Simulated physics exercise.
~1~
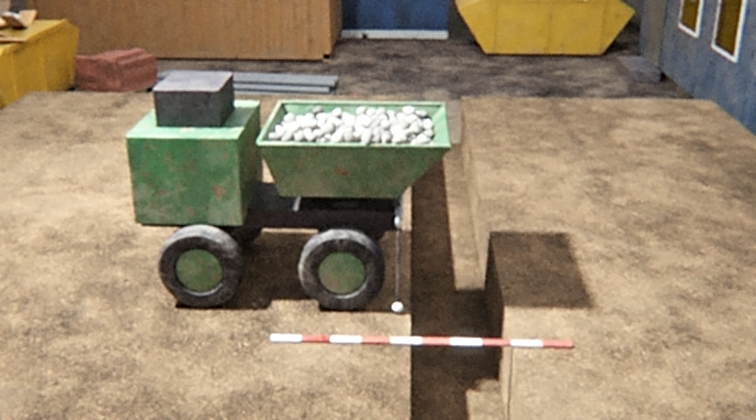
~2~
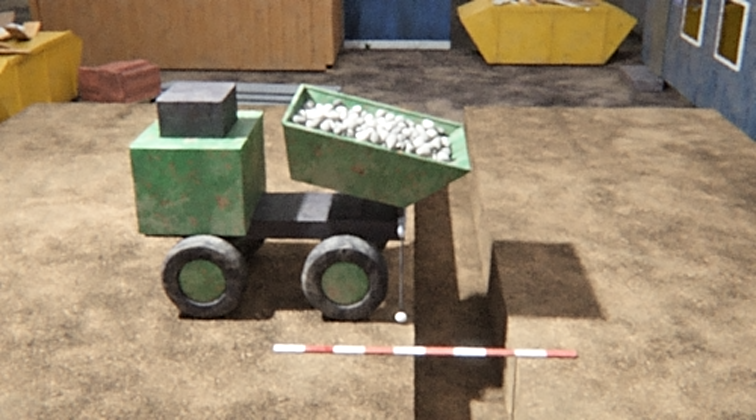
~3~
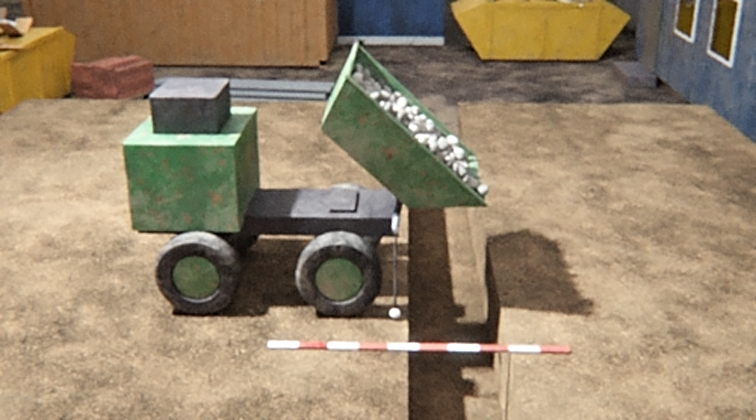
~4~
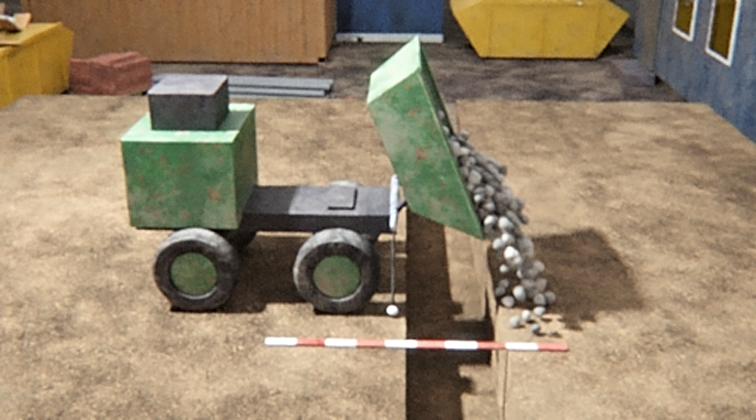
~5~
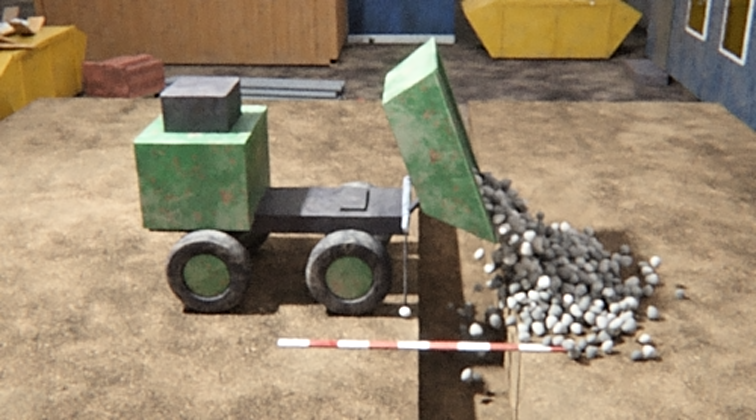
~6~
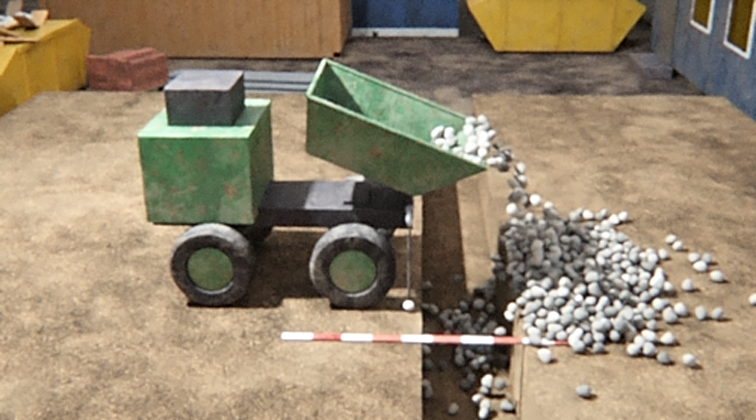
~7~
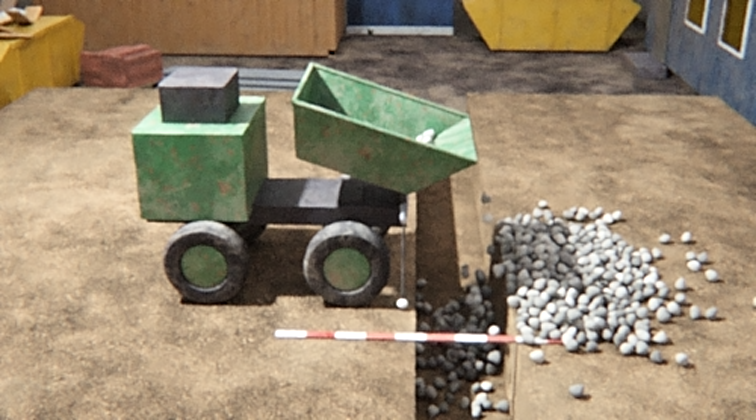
Green site dumper tipping its skip of pale cobbles across a trench, most piling beyond it, some falling in, then partly lowering.
